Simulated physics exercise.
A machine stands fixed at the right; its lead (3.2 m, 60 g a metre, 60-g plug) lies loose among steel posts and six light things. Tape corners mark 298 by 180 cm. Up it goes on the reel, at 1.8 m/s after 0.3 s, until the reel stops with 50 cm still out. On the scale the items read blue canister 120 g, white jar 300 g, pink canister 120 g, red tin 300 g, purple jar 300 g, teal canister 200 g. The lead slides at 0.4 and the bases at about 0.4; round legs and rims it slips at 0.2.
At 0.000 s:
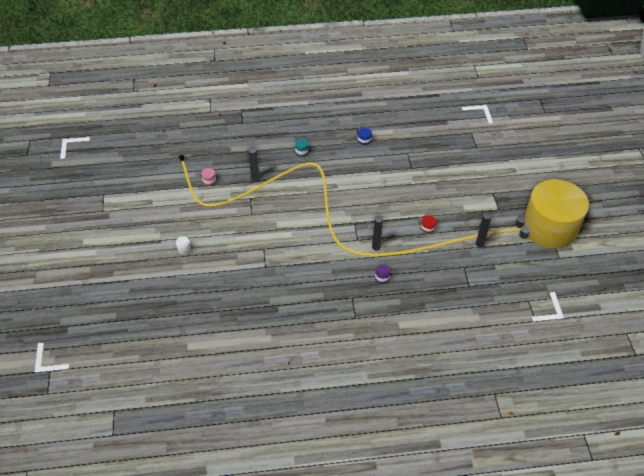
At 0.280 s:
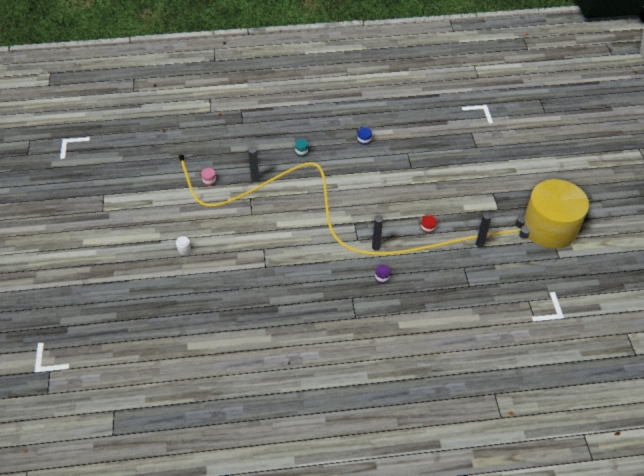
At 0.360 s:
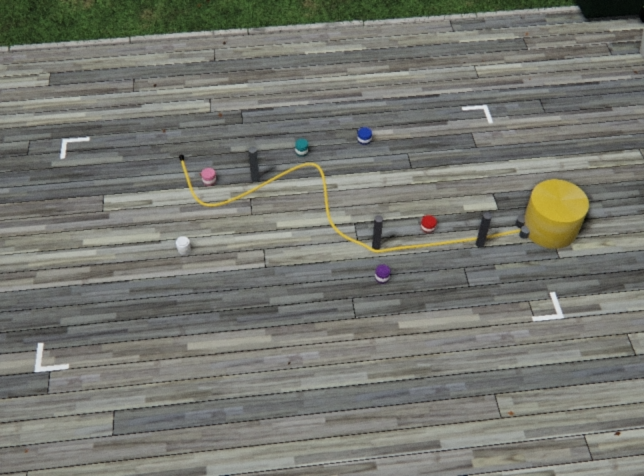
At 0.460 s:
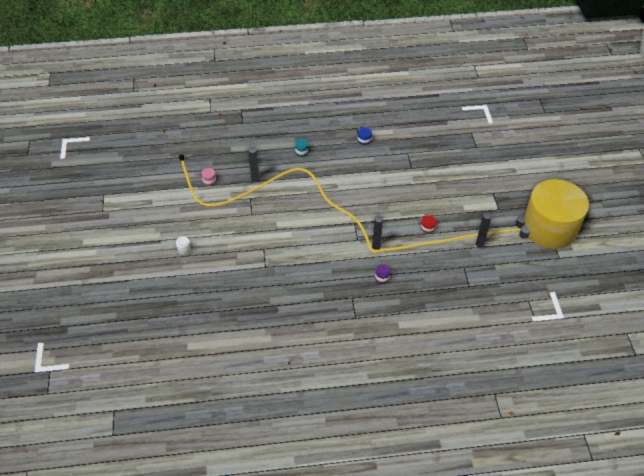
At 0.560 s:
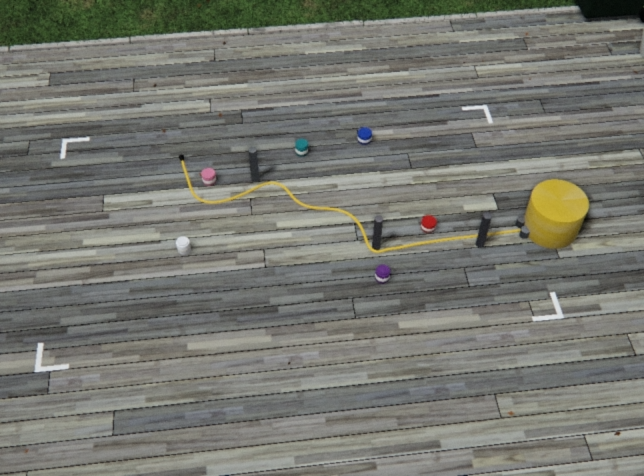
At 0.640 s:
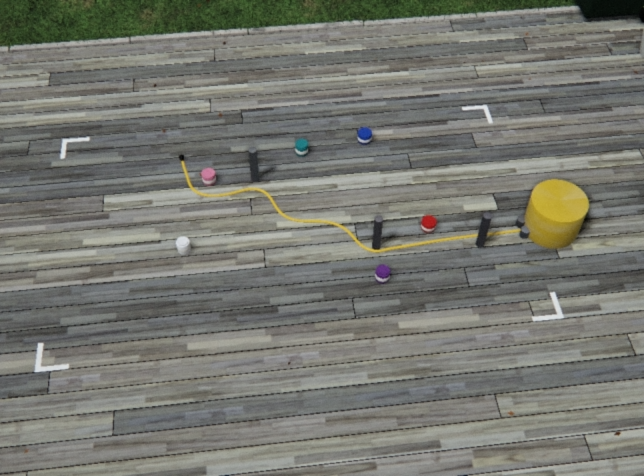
At first a yellow cord winds in broad curves across grey boards from a yellow drum at right, among dark posts and small coloured items. Its deep bend near the purple item draws up against the middle post, then the tall hump left of it flattens gradually, while the items stay put.
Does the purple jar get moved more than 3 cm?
Yes.
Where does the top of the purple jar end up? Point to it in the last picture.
It stops around pixel (453, 264).
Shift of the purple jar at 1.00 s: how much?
The purple jar has moved 0 cm.
By 1.0 s, plug at (249, 227); pink canister 12 cm off its start.
By 1.4 s, plug at (325, 292); pink canister 12 cm off its start.
By 1.7 s, plug at (428, 233); purple jar 32 cm off its start at (438, 266), pink canister 12 cm off its start at (222, 163).
By 2.1 s, plug at (479, 224); purple jar 42 cm off its start, pink canister 12 cm off its start, red tin 2 cm off its start.
By 2.9 s, plug at (481, 223); purple jar 42 cm off its start at (453, 264), pink canister 12 cm off its start at (222, 163), red tin 2 cm off its start at (431, 218).
